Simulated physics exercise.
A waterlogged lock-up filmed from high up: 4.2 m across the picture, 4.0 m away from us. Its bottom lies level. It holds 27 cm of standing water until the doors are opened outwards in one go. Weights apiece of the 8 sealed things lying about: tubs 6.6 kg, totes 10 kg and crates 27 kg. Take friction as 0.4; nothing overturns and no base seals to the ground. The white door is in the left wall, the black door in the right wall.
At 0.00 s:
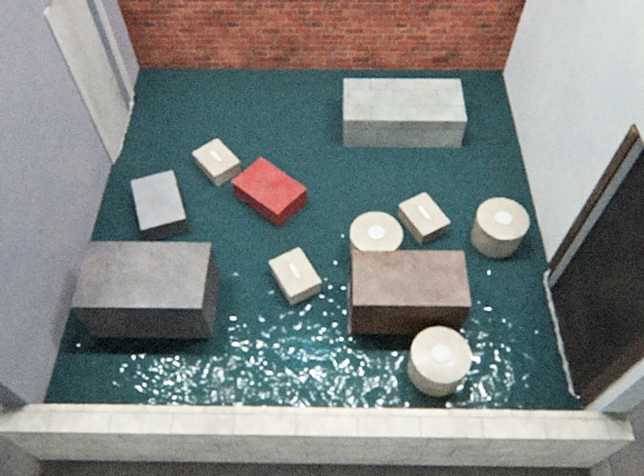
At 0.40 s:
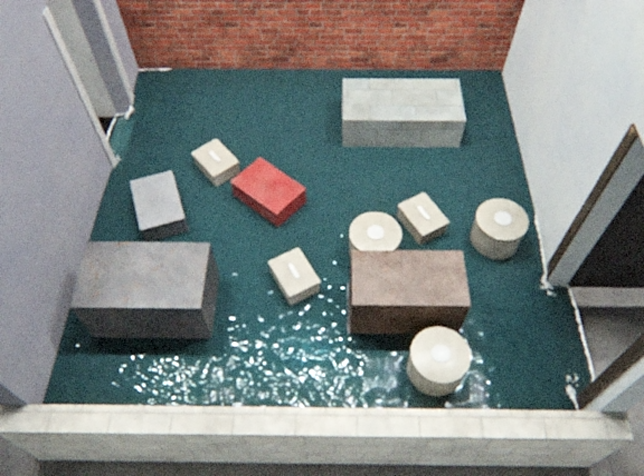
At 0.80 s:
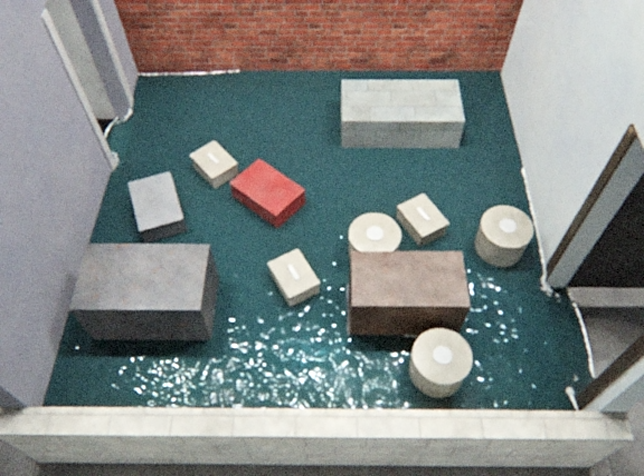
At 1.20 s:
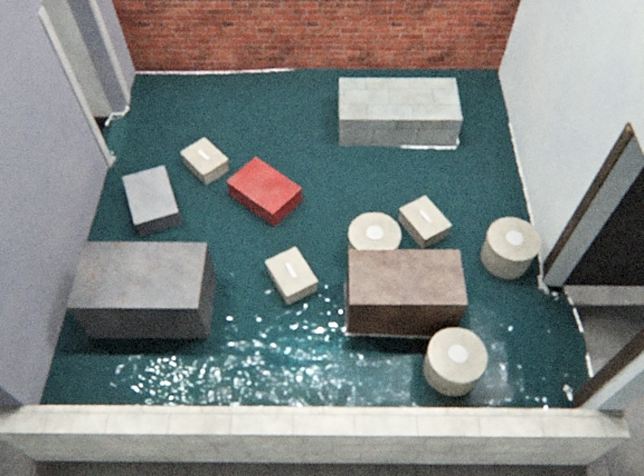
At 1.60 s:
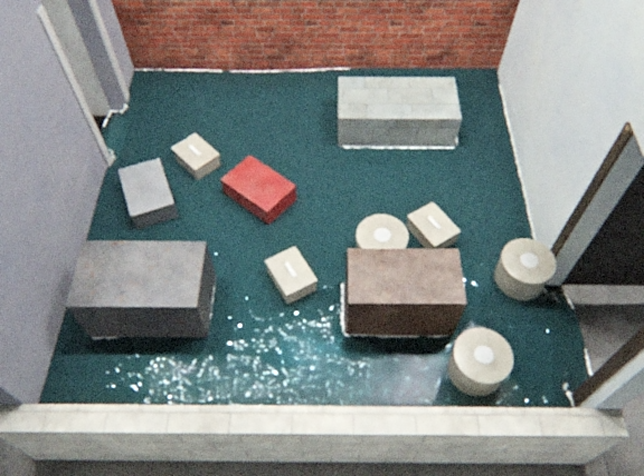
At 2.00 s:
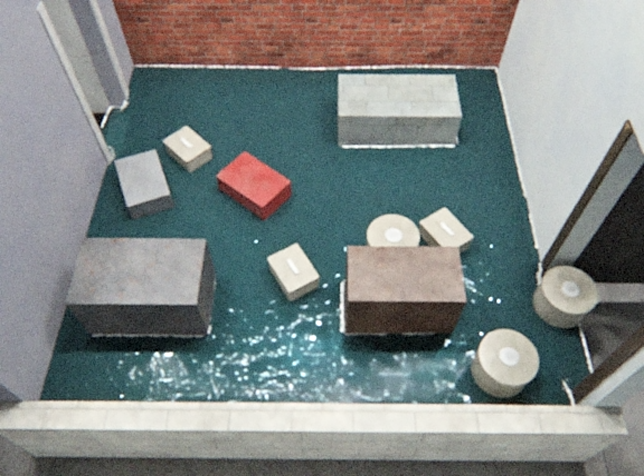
Dark water covers the floor of a brick-backed lock-up, boxes and round tubs sitting still in it as the doorways on both sides come open. The tubs at right then drift toward the right doorway, one reaching its opening, while the red crate and smaller boxes at left slide slightly up and left.
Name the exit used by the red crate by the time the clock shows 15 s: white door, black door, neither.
Red crate: Neither.
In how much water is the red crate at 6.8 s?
About 15 cm.
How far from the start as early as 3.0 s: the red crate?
About 20 cm.
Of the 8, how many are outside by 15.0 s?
By then 6.
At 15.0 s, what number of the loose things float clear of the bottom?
At that moment 1.
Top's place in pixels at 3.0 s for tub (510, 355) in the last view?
Near (577, 350).
After 3.0 s the red crate is near (248, 172), 0.2 m from its start, afloat; 1 of 8 are out; 7 afloat.
After 6.8 s the red crate is near (232, 178), 0.3 m from its start, afloat; 5 of 8 are out; 3 afloat.
After 11.0 s the red crate is near (200, 165), 0.7 m from its start, afloat; 6 of 8 are out; 2 afloat.
After 15.0 s the red crate is near (194, 161), 0.8 m from its start, aground; 6 of 8 are out; 1 afloat.
